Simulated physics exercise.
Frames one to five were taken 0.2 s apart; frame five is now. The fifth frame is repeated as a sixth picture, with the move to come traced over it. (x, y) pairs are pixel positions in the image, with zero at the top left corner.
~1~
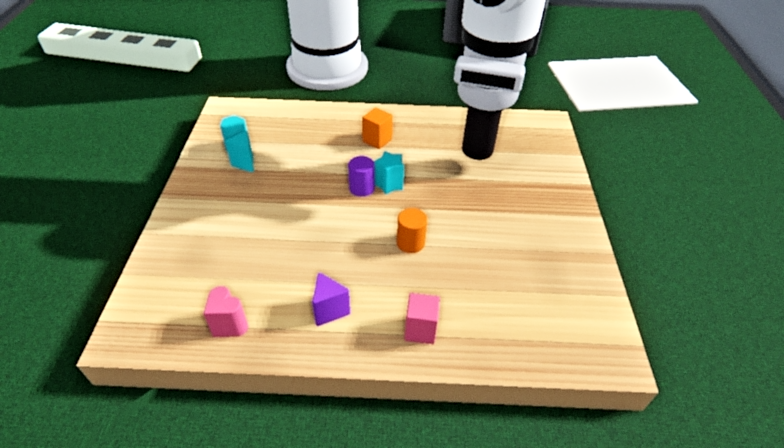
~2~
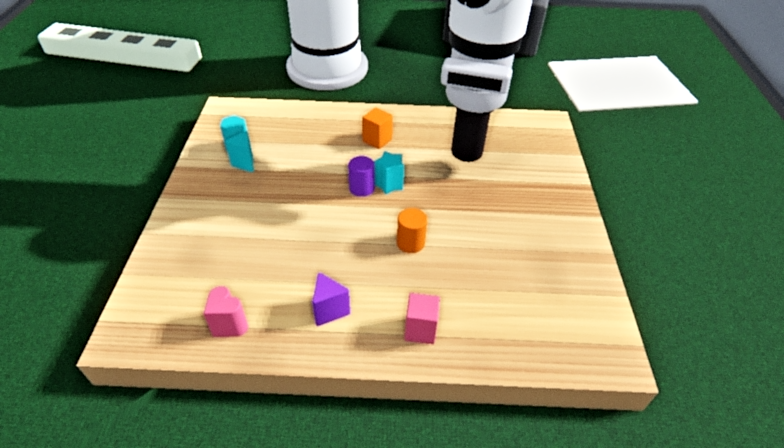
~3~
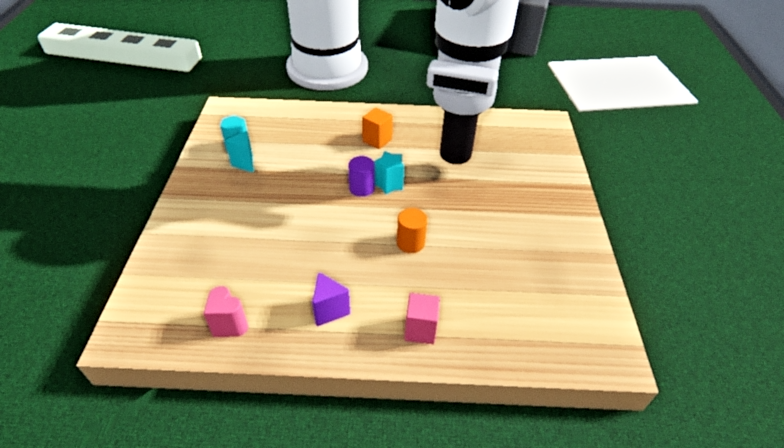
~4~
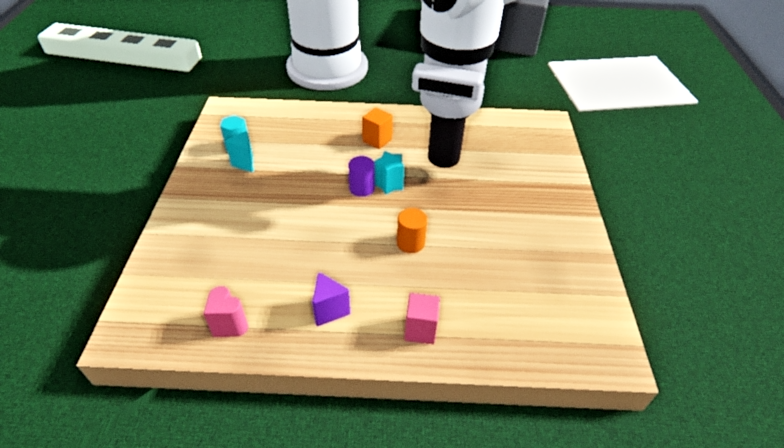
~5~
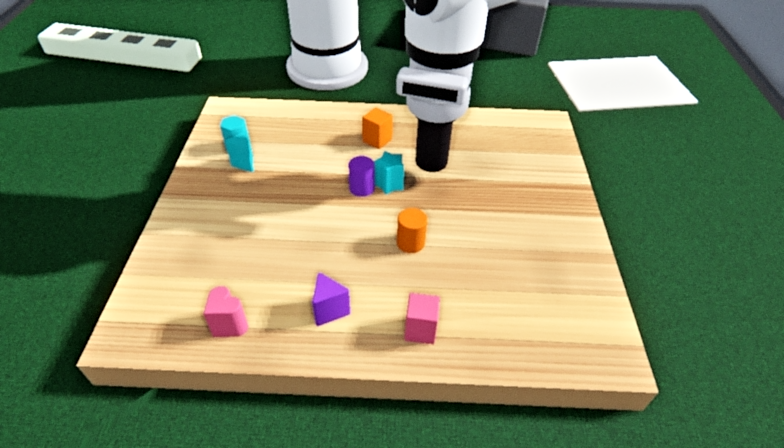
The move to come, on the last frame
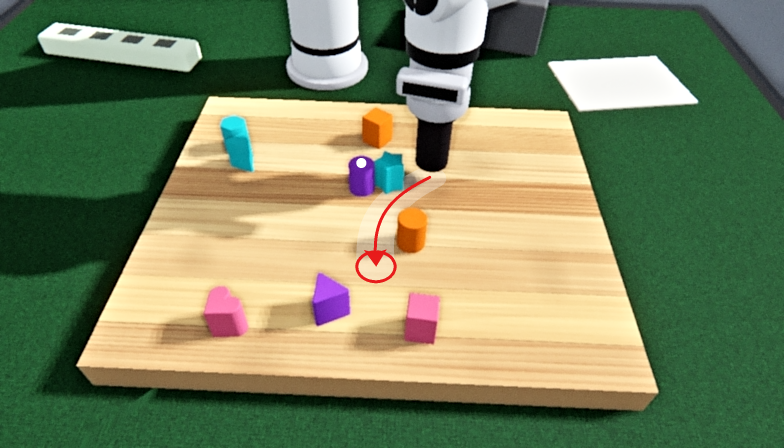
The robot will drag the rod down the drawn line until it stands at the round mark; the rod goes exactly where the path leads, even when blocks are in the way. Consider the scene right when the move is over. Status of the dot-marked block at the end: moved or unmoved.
Its place changes.
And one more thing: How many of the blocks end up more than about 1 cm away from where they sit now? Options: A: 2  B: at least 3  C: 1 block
The answer is A.
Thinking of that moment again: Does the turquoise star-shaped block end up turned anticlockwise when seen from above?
No
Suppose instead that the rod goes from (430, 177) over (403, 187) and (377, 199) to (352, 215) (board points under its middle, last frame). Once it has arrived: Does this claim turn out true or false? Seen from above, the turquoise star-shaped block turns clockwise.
True
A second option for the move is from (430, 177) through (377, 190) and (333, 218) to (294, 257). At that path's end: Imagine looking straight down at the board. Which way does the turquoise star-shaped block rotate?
Clockwise.
Path on the board, from (430, 177) via (398, 198) and (378, 228), ending at (376, 266); the dot is on the purple circle.
On the path given first. One third of the way, rod at (398, 184); purple circle at (348, 163); turquoise star-shaped block at (375, 161), turned 40° clockwise.
Two thirds of the way, rod at (378, 214); purple circle at (347, 162); turquoise star-shaped block at (374, 162), turned 50° clockwise.
At the end, rod at (376, 252); purple circle at (347, 162); turquoise star-shaped block at (374, 162), turned 50° clockwise; orange circle in place.
